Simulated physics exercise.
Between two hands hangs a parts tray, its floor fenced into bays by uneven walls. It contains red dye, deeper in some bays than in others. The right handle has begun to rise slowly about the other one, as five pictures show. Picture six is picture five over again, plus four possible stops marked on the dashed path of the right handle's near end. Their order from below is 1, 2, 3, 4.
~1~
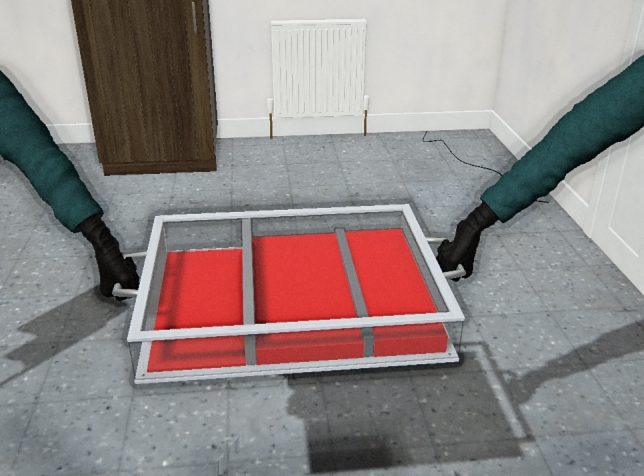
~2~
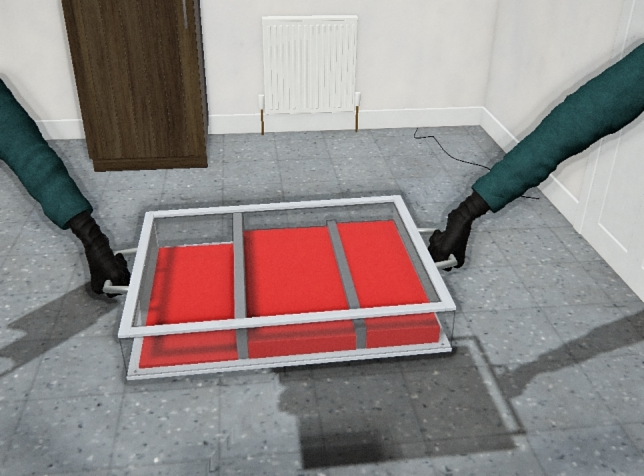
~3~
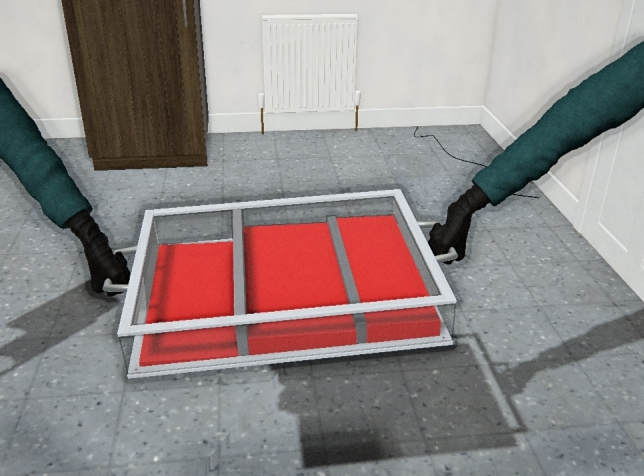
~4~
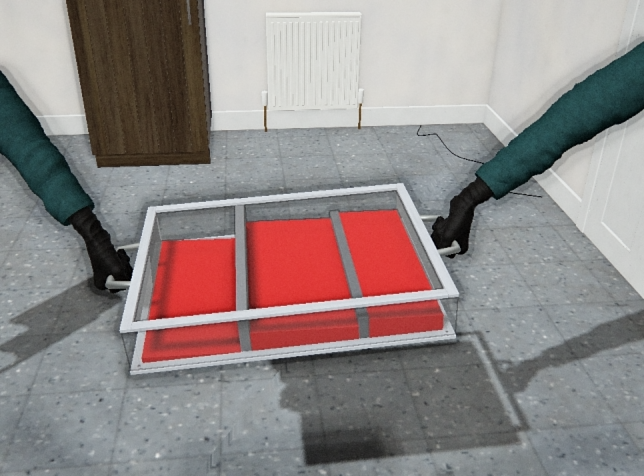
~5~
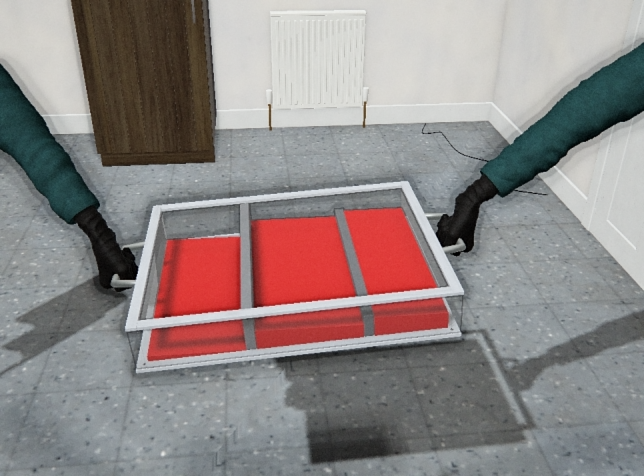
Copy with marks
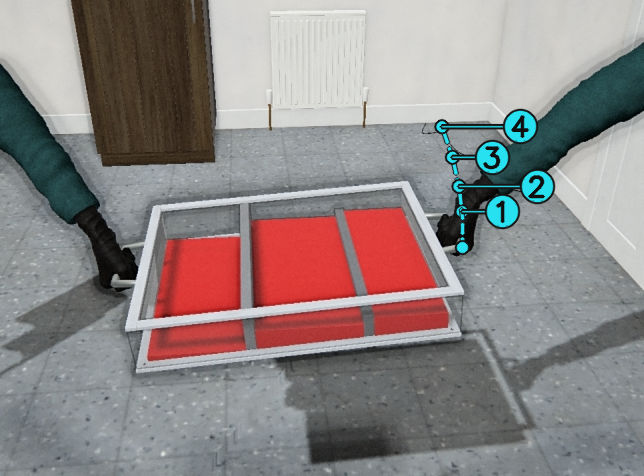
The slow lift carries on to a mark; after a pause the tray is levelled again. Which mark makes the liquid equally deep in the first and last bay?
Best: 4.
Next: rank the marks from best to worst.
Best to worst: 4, 3, 2, 1.
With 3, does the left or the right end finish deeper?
The right one.
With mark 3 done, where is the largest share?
That is the middle bay.
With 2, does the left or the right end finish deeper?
The right one.
On the marked copy, 1 at (462, 211); 2 at (459, 186); 3 at (452, 157); 4 at (442, 126).
If 1 is chosen, the right end bay stands much deeper than the other; nothing spills.
If 2 is chosen, the right end bay stands much deeper than the other; nothing spills.
If 3 is chosen, the right end bay stands much deeper than the other; nothing spills.
If 4 is chosen, the two end bays stand about equally deep; nothing spills.
